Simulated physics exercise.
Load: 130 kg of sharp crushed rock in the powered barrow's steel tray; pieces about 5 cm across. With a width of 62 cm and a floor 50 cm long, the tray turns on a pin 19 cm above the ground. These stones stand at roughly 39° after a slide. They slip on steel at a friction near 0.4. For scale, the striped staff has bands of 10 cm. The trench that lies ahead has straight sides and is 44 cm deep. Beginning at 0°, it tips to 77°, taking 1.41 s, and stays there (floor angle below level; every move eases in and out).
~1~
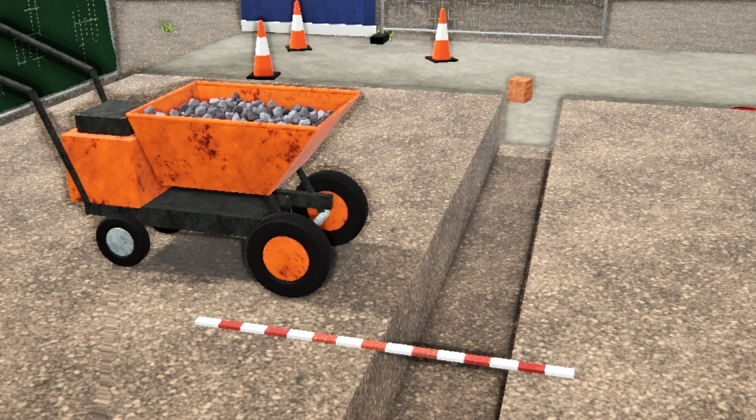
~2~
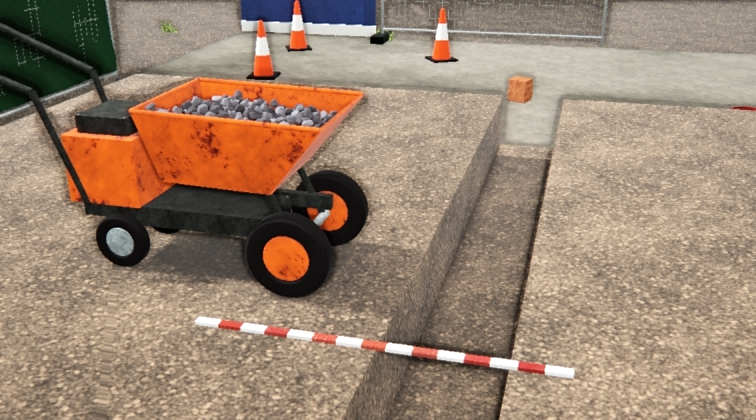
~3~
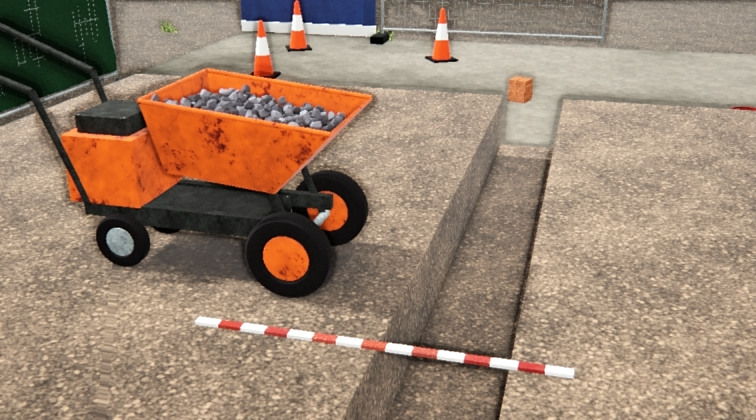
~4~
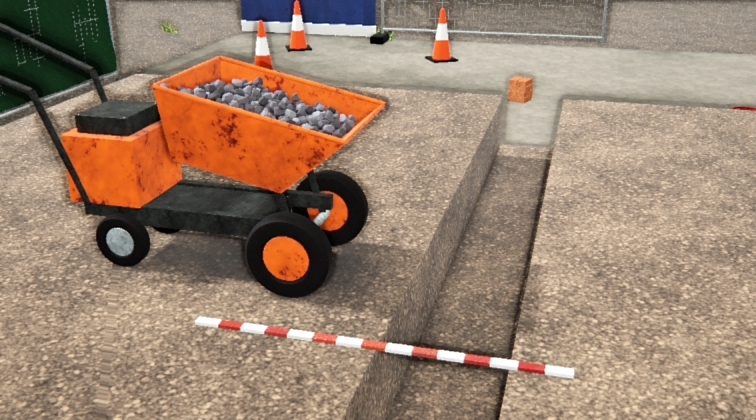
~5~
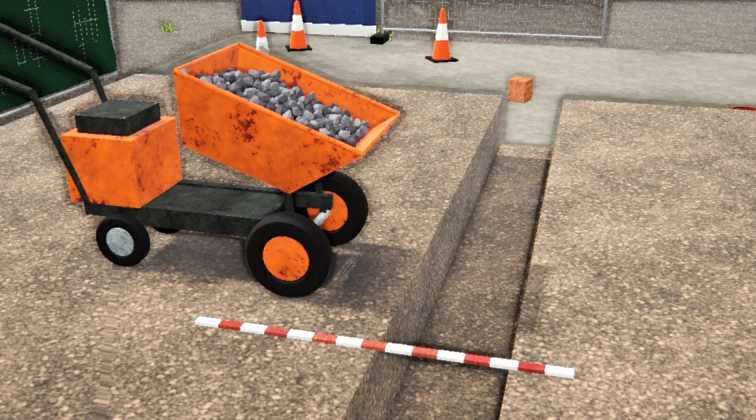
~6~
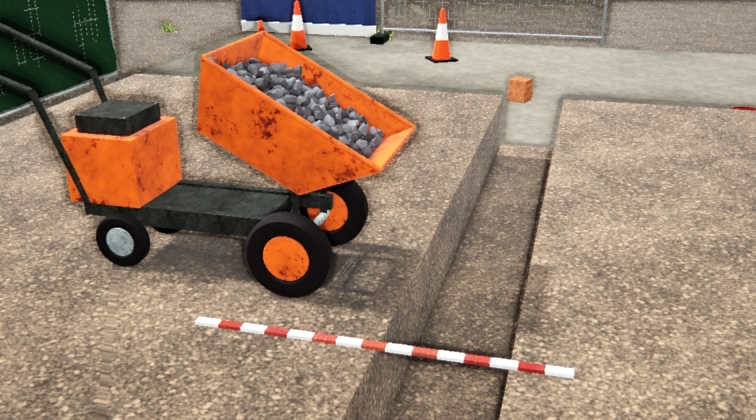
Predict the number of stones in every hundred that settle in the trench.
Close to 100 in a hundred.
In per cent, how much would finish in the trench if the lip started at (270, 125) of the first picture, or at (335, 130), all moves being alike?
Near 100 and near 95 percent.
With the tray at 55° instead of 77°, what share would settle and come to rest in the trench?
Roughly 15%.
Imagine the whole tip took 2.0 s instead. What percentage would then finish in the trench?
Roughly 100 per cent would.
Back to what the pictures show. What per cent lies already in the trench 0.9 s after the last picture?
I'd put it near 40 per cent.
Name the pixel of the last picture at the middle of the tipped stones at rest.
Resting centre: About (479, 357).
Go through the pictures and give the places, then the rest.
In the first frame, the tray is at 0°, its lip at (316, 130); the top of the load is at (238, 107).
In the second frame, the tray is at 2°, its lip at (319, 131); the top of the load is at (231, 103).
In the third frame, the tray is at 6°, its lip at (330, 135); the top of the load is at (230, 97).
The fourth frame shows lip at (345, 143), floor tilted 12°, highest stones at (227, 88).
The fifth frame shows lip at (362, 154), floor tilted 20°, highest stones at (234, 76).
In the sixth frame, the tray is at 29°, its lip at (380, 170); the top of the load is at (253, 67).
Then, 0.5 s after the last picture the floor is at 65°, 100 % in the tray; the foremost stones are at (437, 226).
Then, 0.9 s after the last picture the floor is at 77°, 58 % in the tray, 42 % in the trench; the foremost stones are at (520, 350).
Then, 1.3 s after the last picture the floor is at 77°, 26 % in the tray, 74 % in the trench; the foremost stones are at (525, 345).
Then, 3.2 s after the last picture the floor is at 77°, 0 % in the tray, 100 % in the trench; the foremost stones are at (525, 360).
